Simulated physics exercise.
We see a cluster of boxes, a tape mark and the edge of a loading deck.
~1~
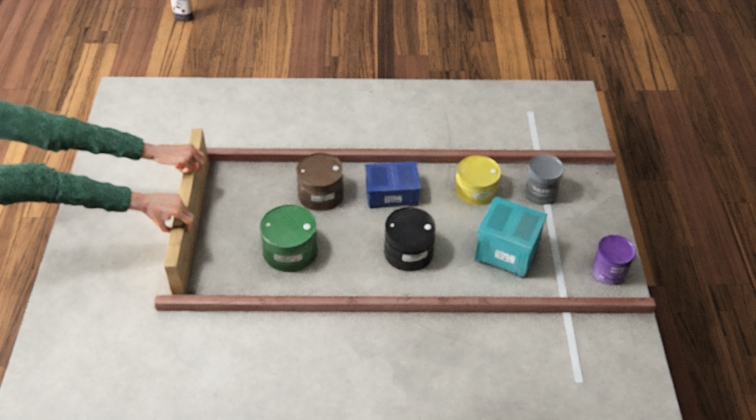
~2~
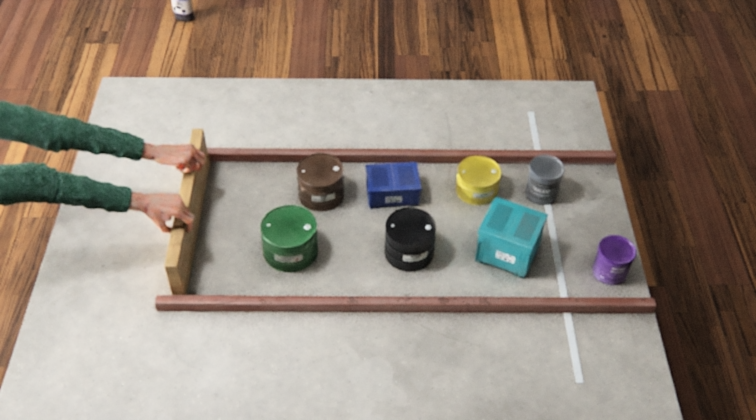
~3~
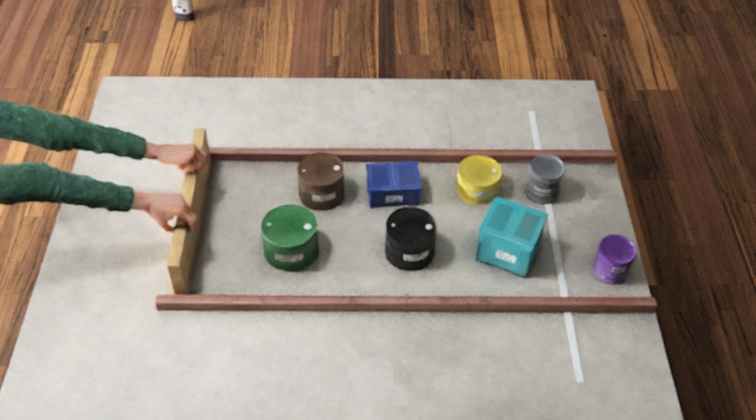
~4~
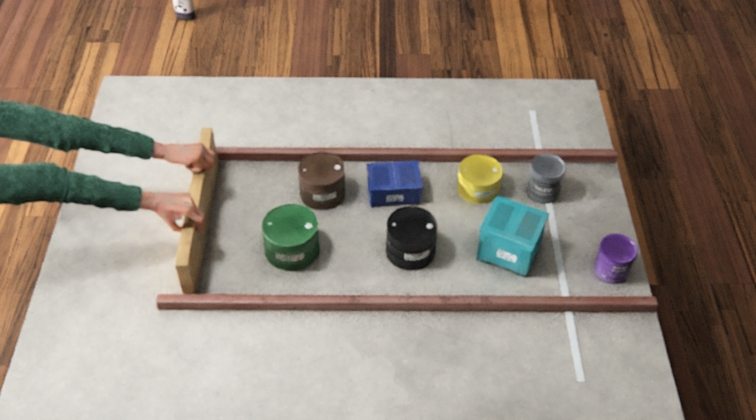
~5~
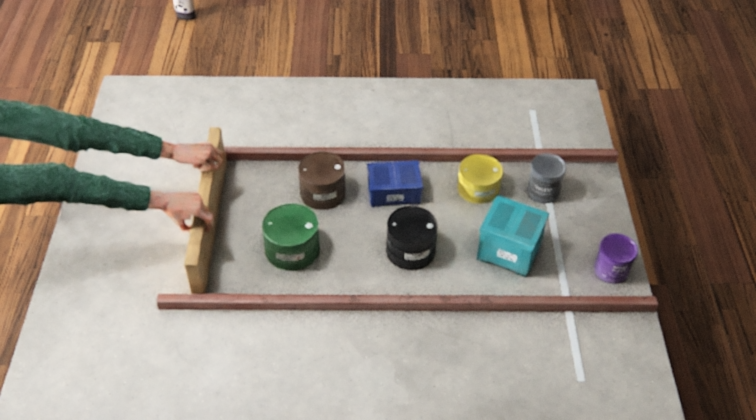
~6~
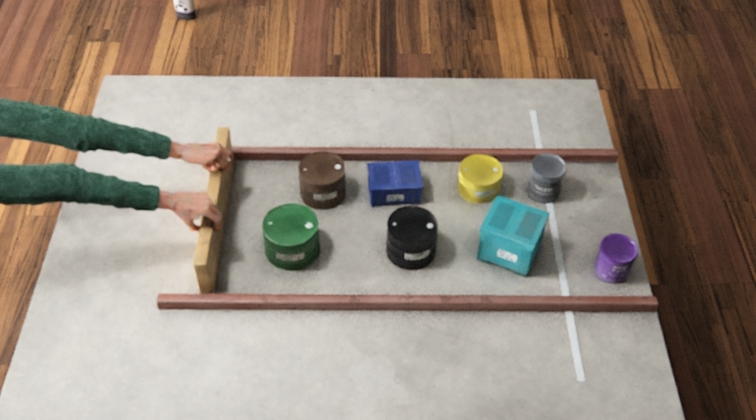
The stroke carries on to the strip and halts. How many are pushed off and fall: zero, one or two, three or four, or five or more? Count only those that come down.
Here the number that fall off is three or four.
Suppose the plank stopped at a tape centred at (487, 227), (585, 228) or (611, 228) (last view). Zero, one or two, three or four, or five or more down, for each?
One after another: Either one or two; 5 or more; at least five.
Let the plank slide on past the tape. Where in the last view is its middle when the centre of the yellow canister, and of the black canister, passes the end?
Near (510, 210) and (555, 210).
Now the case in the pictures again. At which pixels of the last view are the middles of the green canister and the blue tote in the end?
First (589, 237), then (618, 175).
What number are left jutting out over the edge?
The number is 2.
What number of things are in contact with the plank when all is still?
It touches 2.
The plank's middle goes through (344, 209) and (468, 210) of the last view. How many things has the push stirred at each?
By then 4, and 8.
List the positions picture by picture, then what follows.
The first picture shows purple pail (613, 260); grey pail (544, 180); turquoise tote (510, 238); plank (189, 210); tape (552, 229).
The second picture shows grey pail (544, 181); yellow canister (478, 180).
The third picture shows turquoise tote (511, 237); black canister (410, 239).
The fourth picture shows purple pail (615, 259); brown canister (322, 181).
The fifth picture shows grey pail (546, 179); blue tote (394, 184).
The sixth picture shows purple pail (615, 259); grey pail (546, 179); turquoise tote (512, 236); plank (216, 208); tape (554, 227).
Early on, none off yet; purple pail at rest near (615, 259); grey pail at rest near (546, 179); turquoise tote at rest near (512, 236).
A while later, none off yet; purple pail travelled a little near (624, 261); grey pail travelled about its own width near (593, 179); turquoise tote travelled about its own width near (578, 233).
Finally, the number that fall off is three or four; lost, yellow canister, turquoise tote, grey pail and purple pail.
